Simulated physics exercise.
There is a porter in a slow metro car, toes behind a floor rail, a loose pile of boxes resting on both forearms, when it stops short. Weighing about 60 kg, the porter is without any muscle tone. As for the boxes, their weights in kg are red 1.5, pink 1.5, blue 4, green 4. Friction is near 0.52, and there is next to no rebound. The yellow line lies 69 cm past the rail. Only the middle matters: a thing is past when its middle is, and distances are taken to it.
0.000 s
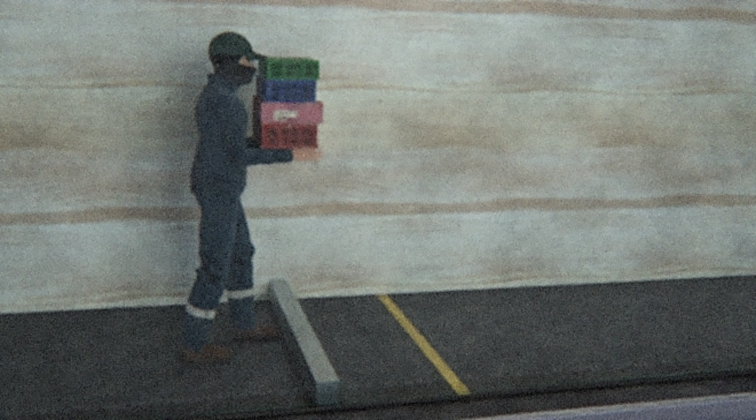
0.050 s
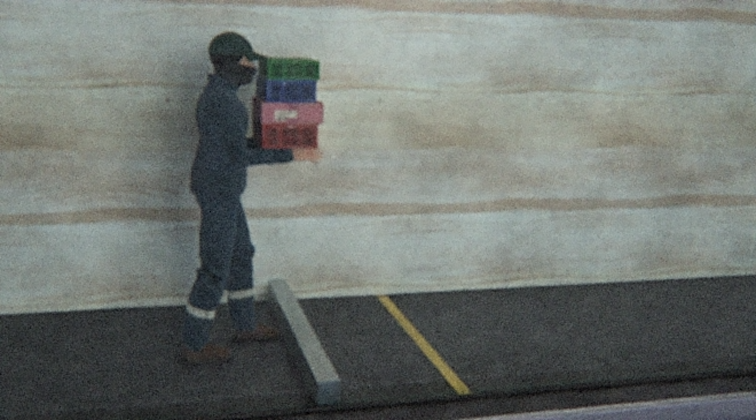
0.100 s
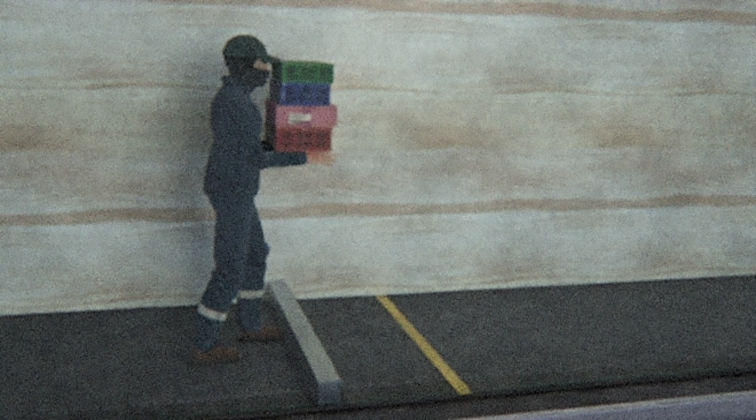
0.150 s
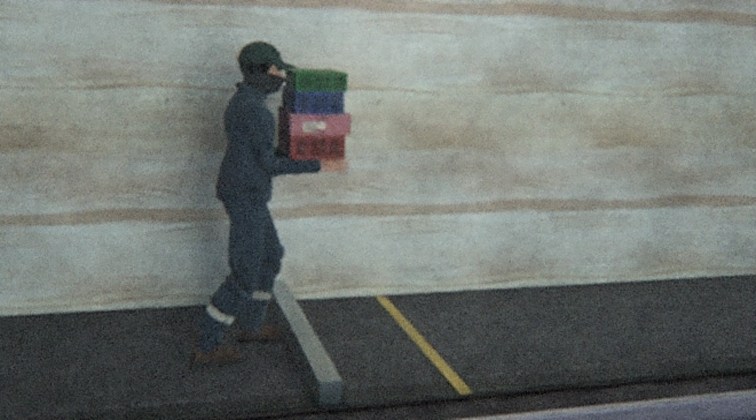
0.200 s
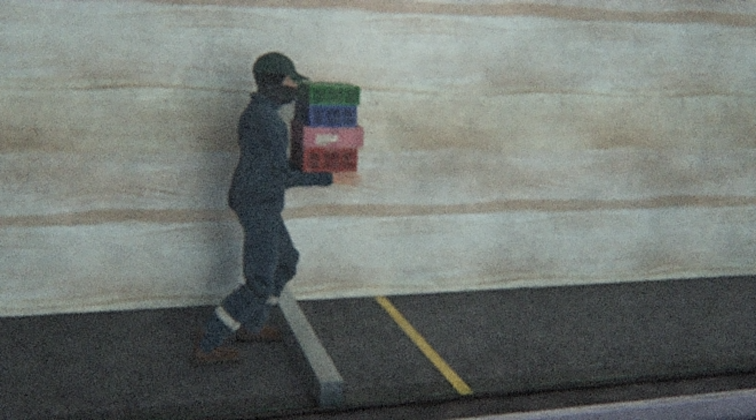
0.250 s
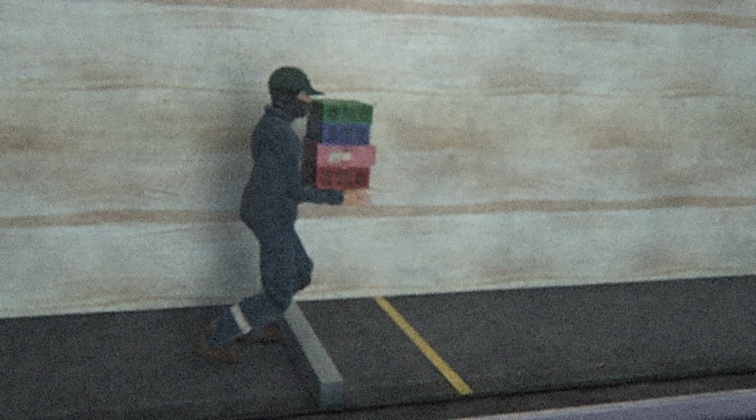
Beside a pale wall, a person carrying stacked crates leans rightward and sinks at the knees.
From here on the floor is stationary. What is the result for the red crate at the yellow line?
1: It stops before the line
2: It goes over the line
The answer is 1.
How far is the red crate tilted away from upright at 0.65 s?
About 15° of tilt.
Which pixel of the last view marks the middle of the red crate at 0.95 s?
At that moment it is roughly at (393, 331).
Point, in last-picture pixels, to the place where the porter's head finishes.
I'd put it close to (427, 297) in the last view.
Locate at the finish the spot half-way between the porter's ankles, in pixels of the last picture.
At about (295, 307).
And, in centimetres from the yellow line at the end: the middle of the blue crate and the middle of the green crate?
Blue crate 80 past, green crate 130 past.
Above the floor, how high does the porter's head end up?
15 cm.
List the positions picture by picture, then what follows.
Red crate (284, 131), pink parcel (287, 109), yellow line (445, 371), in the first picture.
Red crate (284, 131), pink parcel (287, 109), in the second picture.
Red crate (297, 134), pink parcel (300, 112), in the third picture.
Red crate (310, 142), pink parcel (313, 120), in the fourth picture.
Red crate (323, 154), pink parcel (326, 133), in the fifth picture.
Red crate (335, 171), pink parcel (338, 150), yellow line (447, 371). Everything loose set off at about 1.3 m/s, in the sixth picture.
After 0.45 s the red crate is 24 cm short of the yellow line, tilted 20°, near (375, 272) in the last picture's view.
After 0.65 s the red crate is 16 cm short of the yellow line, tilted 15°, near (388, 325) in the last picture's view.
After 0.95 s the red crate is 13 cm short of the yellow line, tilted 0°, near (393, 331) in the last picture's view.
Final state at 2.9 s, red crate stops short of the yellow line; pink parcel crosses the yellow line; blue crate crosses the yellow line; green crate crosses the yellow line; porter's head crosses the yellow line.
